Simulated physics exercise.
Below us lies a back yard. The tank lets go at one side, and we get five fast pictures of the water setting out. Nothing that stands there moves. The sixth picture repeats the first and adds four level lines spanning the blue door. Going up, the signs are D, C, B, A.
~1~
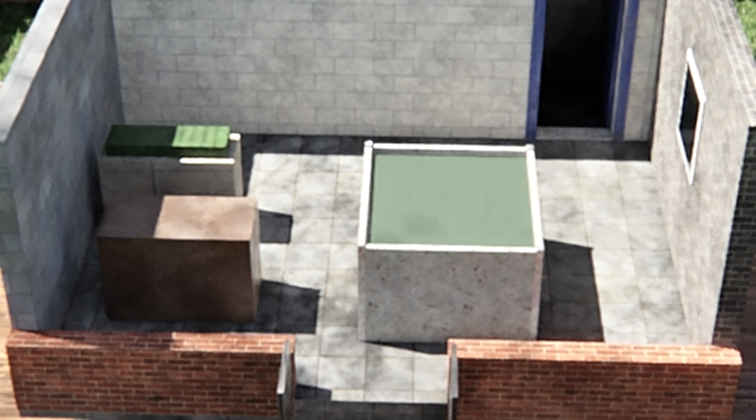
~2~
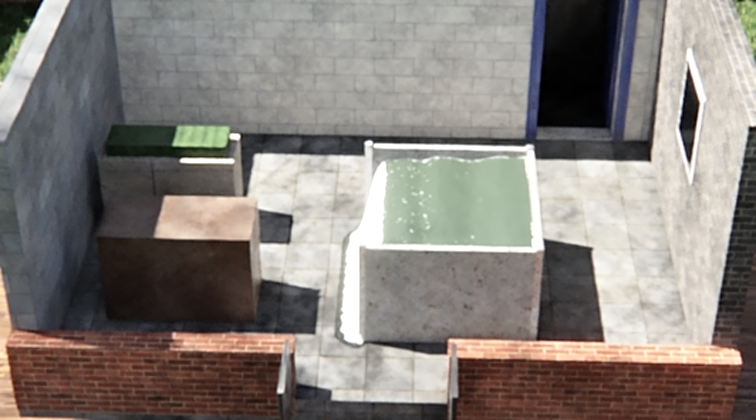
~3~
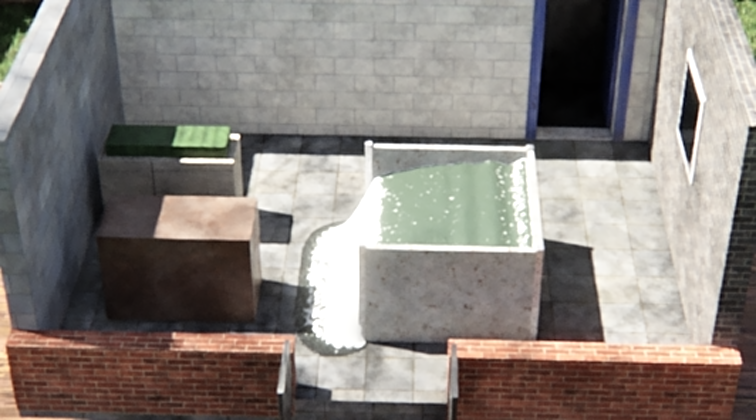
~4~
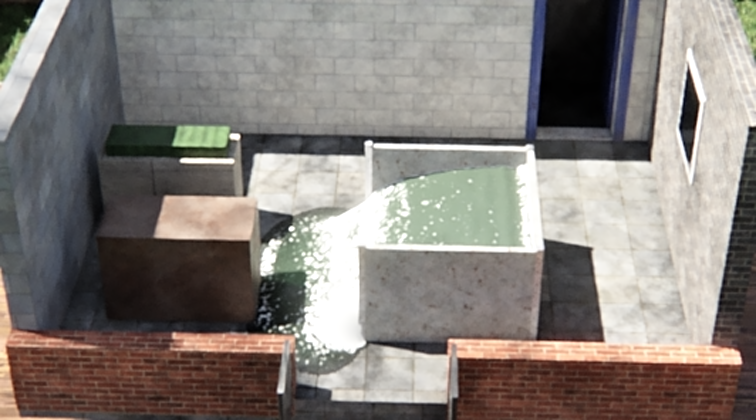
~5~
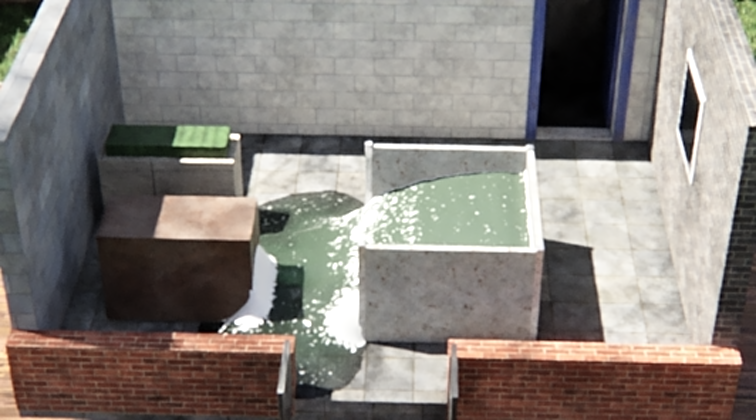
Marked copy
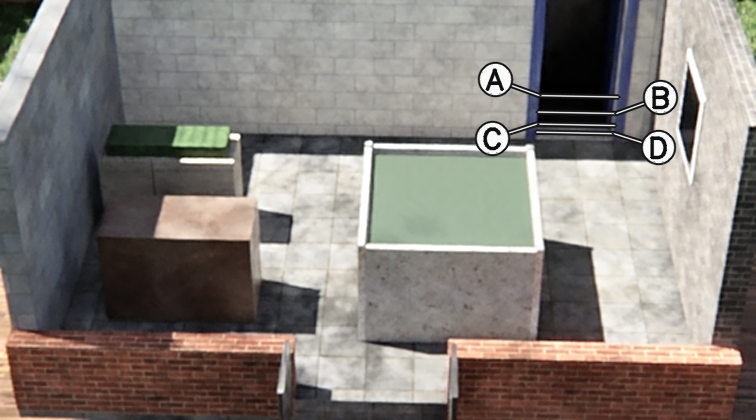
In the video, green water in a square stone tank in a walled back yard pours out through the tank's left side, foaming white, then spreads across the paving to the brown block on the left as the tank's level drops.
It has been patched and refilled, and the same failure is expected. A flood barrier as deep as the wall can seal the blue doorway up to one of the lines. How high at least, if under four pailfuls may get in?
Use mark D.
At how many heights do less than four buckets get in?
All of them.
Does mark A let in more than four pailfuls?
No.
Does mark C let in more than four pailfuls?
No, not at all.
On the marked copy, A at (578, 96); B at (577, 112); C at (575, 124); D at (575, 132); from the bottom up D, C, B, A.
If A is chosen, nothing gets over.
If B is chosen, nothing gets over.
If C is chosen, nothing gets over.
If D is chosen, a splash gets over, under a bucket.
